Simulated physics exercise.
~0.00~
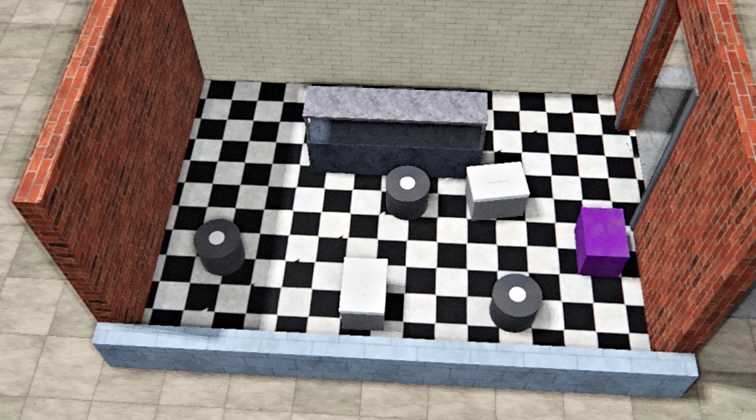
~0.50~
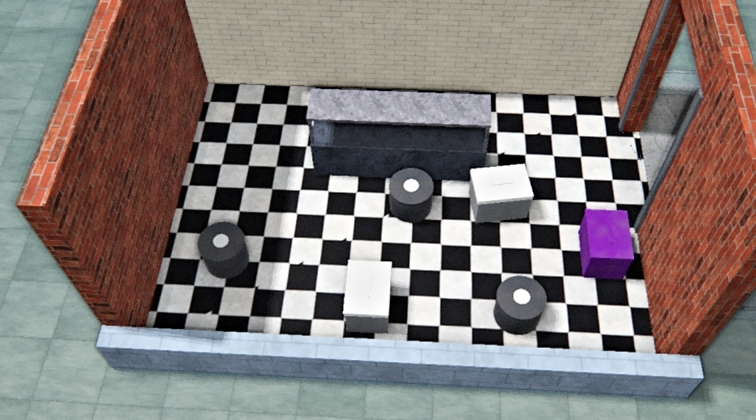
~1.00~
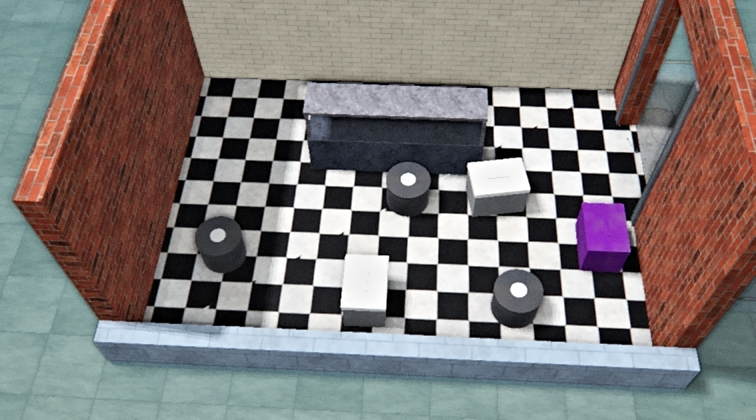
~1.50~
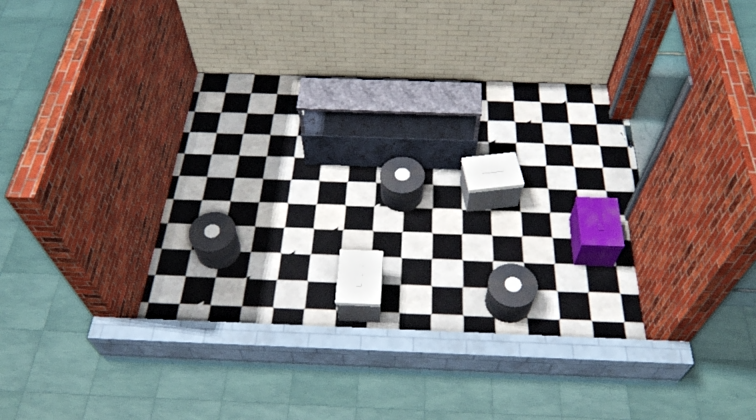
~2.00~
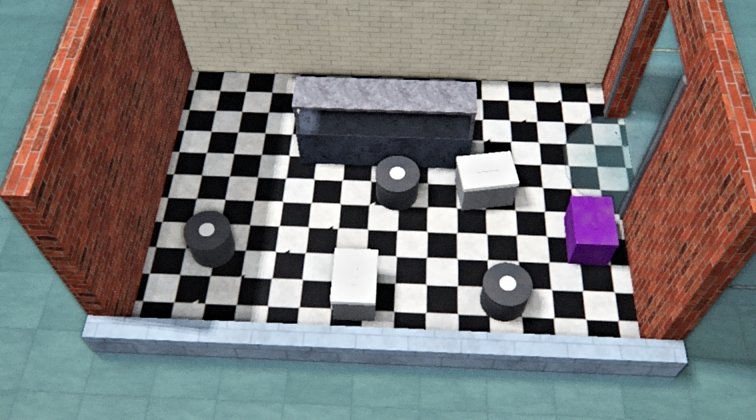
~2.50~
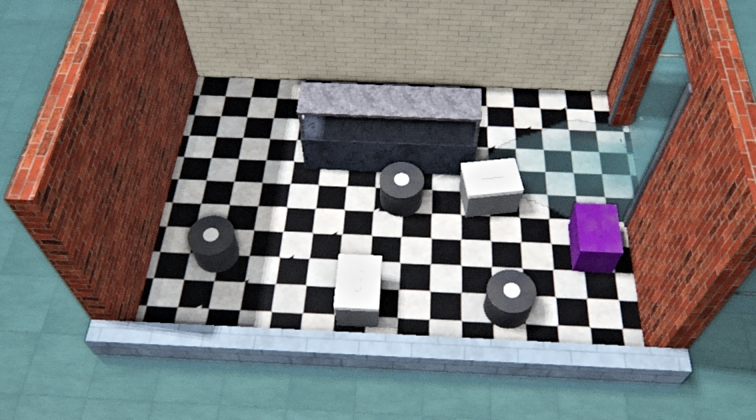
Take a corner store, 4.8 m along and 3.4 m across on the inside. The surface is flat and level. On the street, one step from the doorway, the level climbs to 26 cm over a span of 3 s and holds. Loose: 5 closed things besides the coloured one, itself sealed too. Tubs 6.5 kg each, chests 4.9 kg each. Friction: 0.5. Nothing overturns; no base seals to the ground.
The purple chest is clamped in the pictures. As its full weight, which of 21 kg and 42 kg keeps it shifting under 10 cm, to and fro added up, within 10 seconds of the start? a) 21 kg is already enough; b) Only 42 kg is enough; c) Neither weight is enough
(a) 21 kg is already enough.
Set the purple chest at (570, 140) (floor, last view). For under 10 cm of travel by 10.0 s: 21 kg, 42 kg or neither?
Looking at the loads, neither keeps it.
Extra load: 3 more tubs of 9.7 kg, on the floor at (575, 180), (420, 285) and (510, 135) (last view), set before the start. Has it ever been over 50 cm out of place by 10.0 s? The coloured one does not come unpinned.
The first comes out above the threshold, the second above the threshold, the third above the threshold.
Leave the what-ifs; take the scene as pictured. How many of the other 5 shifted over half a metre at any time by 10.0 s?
4.
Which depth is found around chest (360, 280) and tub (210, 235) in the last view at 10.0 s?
I'd estimate 16 cm for the first and 15 cm for the second.
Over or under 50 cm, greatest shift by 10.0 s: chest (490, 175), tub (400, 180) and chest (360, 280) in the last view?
First exceeds it, then exceeds it, then exceeds it.
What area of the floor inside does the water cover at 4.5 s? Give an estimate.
The covered patch comes to about 9.0 m2.
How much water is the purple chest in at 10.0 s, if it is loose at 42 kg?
Something like 5 centimetres.
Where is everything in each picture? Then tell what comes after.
The purple chest at (605, 231), on the bottom; water covers 0.0 m2; 0 of 6 have shifted, in the first picture.
The purple chest at (609, 233), on the bottom; water covers 0.0 m2; 0 of 6 have shifted, in the second picture.
The purple chest at (606, 227), on the bottom; 0.0 m2 under water; 0 of 6 have shifted, in the third picture.
The purple chest at (600, 221) rests on the ground; 0.0 m2 under water; 0 of 6 have shifted, in the fourth picture.
The purple chest at (594, 220), on the bottom; 0.4 m2 under water; 0 of 6 have shifted, in the fifth picture.
The purple chest at (599, 227) rests on the ground; 1.3 m2 under water; 0 of 6 have shifted, in the sixth picture.
After 3.5 s the purple chest would be 0 cm from its start with 21 kg and 0 cm from its start with 42 kg; 2 cm of water round it then.
After 4.5 s the purple chest would be 0 cm from its start with 21 kg and 0 cm from its start with 42 kg; 3 cm of water round it then.
After 7.0 s the purple chest would be 0 cm from its start with 21 kg and 0 cm from its start with 42 kg; 3 cm of water round it then.
After 10.0 s the purple chest would be 0 cm from its start with 21 kg and 0 cm from its start with 42 kg; 5 cm of water round it then.
